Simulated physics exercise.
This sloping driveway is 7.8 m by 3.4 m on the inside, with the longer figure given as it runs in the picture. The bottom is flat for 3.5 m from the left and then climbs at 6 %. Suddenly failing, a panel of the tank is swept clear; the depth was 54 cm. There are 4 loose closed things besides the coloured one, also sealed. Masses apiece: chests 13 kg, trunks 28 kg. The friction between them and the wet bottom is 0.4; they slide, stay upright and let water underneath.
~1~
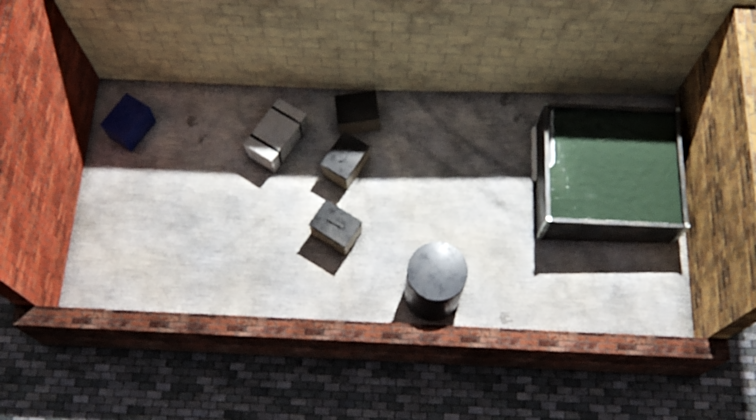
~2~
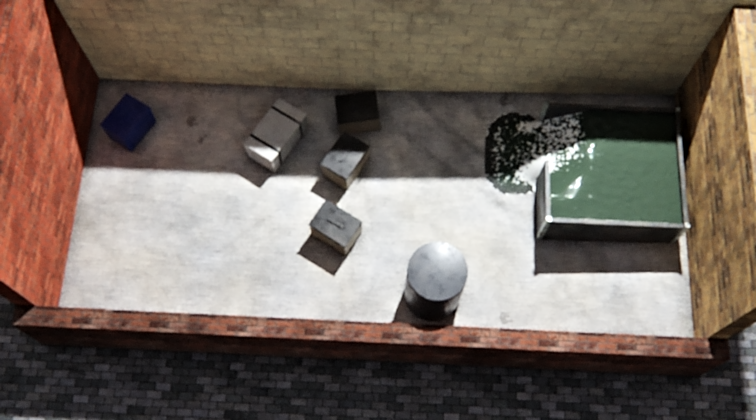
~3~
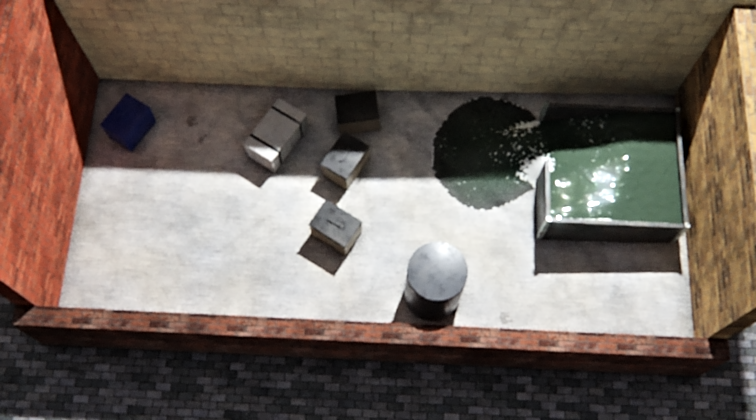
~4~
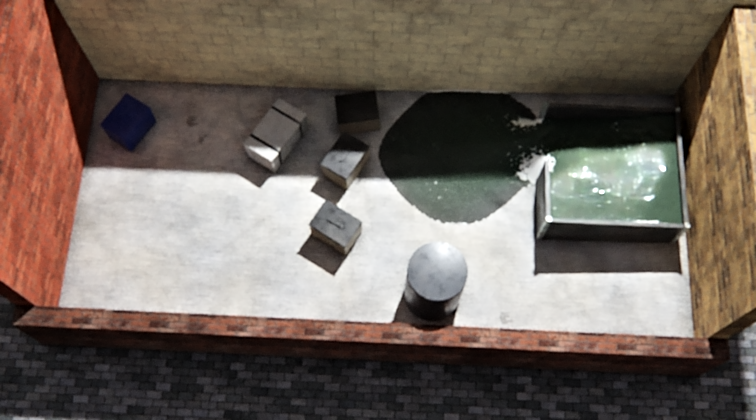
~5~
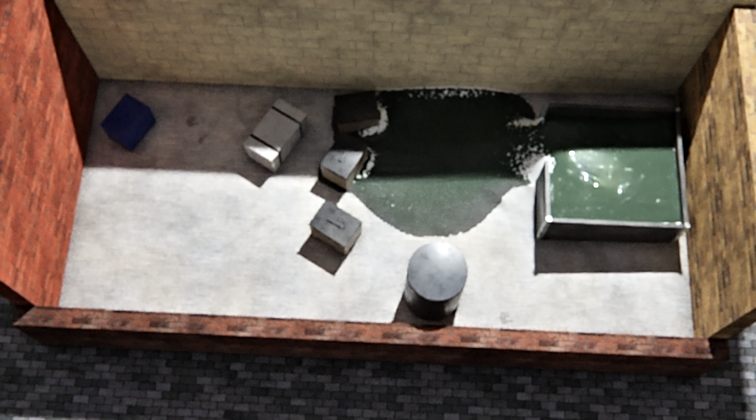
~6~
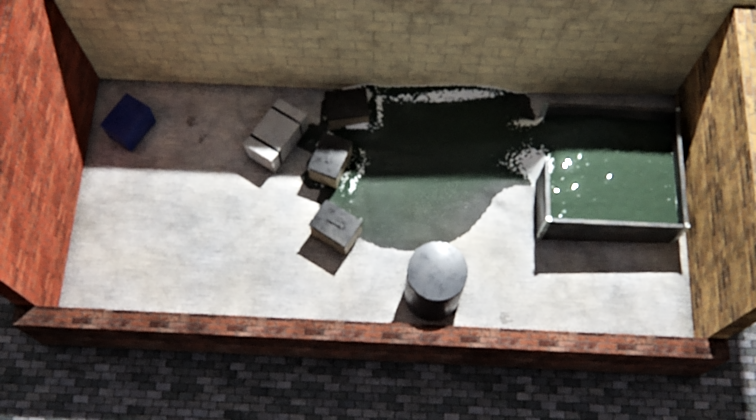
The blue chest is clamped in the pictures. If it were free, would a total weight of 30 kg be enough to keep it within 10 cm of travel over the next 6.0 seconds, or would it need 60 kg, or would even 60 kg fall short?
It fails at both weights.
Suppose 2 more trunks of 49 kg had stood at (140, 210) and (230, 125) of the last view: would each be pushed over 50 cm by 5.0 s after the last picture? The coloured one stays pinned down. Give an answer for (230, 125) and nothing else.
Looks like it goes beyond, going by the run.
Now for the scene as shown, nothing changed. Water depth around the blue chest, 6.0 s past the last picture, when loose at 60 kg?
Roughly 12 cm.
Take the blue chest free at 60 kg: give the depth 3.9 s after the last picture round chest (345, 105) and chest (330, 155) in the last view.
Close to 15 and 11 centimetres.
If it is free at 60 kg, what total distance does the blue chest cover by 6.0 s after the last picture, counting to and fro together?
I'd put it near 100 cm in all.
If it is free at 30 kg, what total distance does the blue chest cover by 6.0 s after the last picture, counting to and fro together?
Total path: Roughly 250 cm.
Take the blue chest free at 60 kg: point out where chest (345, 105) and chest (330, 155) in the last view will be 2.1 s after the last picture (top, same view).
Roughly (105, 80), then roughly (84, 247).
Then, 0.4 s after the last picture the blue chest would be 0 cm from its start with 30 kg and 0 cm from its start with 60 kg; 0 cm of water round it then.
Then, 2.1 s after the last picture the blue chest would be 33 cm from its start with 30 kg and 28 cm from its start with 60 kg; 18 cm of water round it then.
Then, 3.9 s after the last picture the blue chest would be 149 cm from its start with 30 kg and 76 cm from its start with 60 kg; 13 cm of water round it then.
Then, 6.0 s after the last picture the blue chest would be 204 cm from its start with 30 kg and 76 cm from its start with 60 kg; 12 cm of water round it then.
